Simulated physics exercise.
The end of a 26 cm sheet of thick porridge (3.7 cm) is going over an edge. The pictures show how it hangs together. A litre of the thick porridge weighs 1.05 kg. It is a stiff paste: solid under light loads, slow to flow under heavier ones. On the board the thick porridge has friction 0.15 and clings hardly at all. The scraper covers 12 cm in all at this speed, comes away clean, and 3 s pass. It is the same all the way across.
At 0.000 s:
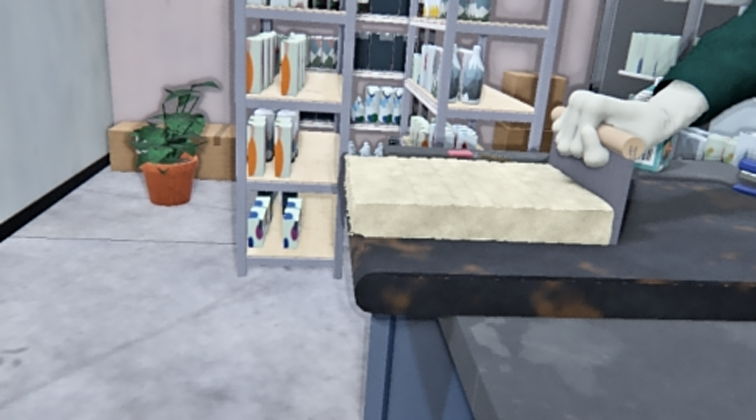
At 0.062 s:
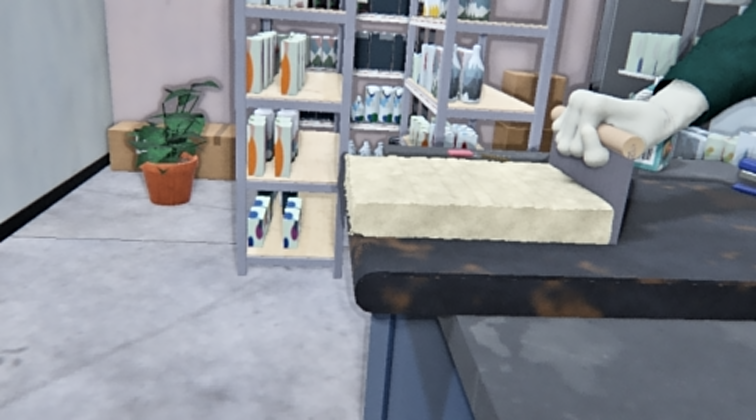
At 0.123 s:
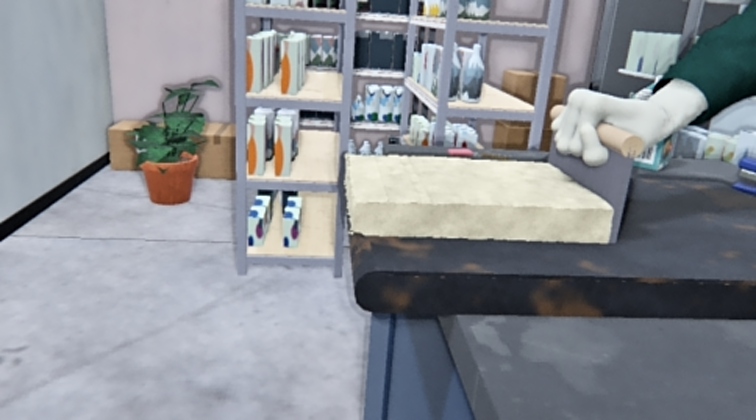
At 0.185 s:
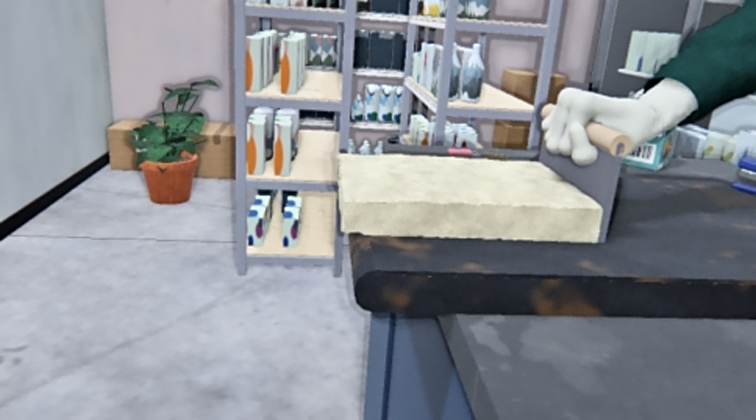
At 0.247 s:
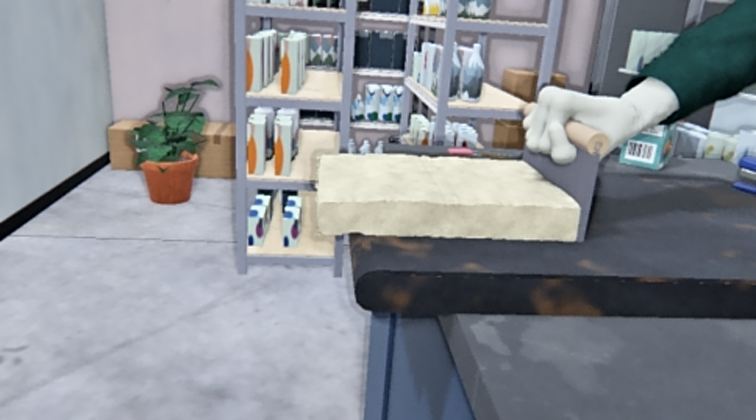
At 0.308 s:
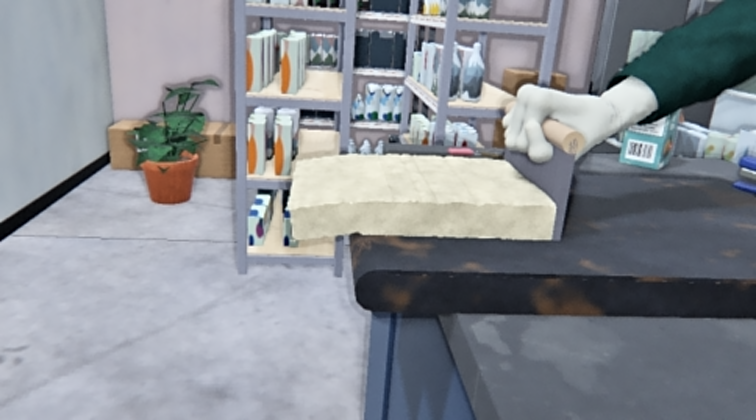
A pale cream, thick slab lies on a dark, rust-flecked countertop, seen from a fixed view slightly above in a storeroom-like space with grey shelves of bottles and boxes. A white-gloved hand in a dark green sleeve grips a wooden-handled grey scraper at its right end, while a potted plant stands at left. After staying still, the hand pushes the slab steadily left, its front end passing the counter's edge in one piece.
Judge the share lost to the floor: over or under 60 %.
Expect over 60 %.
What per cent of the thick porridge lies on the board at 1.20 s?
Some 0 per cent.
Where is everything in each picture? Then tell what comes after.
The first picture shows foot of the scraper at (609, 245), not yet moved; front end of the thick porridge at (353, 214).
The second picture shows foot of the scraper at (609, 244), not yet moved; front end of the thick porridge at (353, 213).
The third picture shows foot of the scraper at (608, 243), not yet moved; front end of the thick porridge at (353, 213).
The fourth picture shows foot of the scraper at (597, 243), moved 1.2 cm; front end of the thick porridge at (342, 210), 4 % of it past the edge, in one piece.
The fifth picture shows foot of the scraper at (576, 242), moved 3.5 cm; front end of the thick porridge at (317, 208), 13 % of it past the edge, in one piece.
The sixth picture shows foot of the scraper at (552, 240), moved 6.0 cm; front end of the thick porridge at (289, 214), 23 % of it past the edge, in one piece.
By 0.57 s, 35 % lies on the board and 0 % has fallen.
By 0.89 s, none lies on the board and 100 % has fallen.
By 1.20 s, none lies on the board and 100 % has fallen.
By 1.52 s, none lies on the board and 100 % has fallen.
By 3.52 s, at the end, none lies on the board and 100 % has fallen.
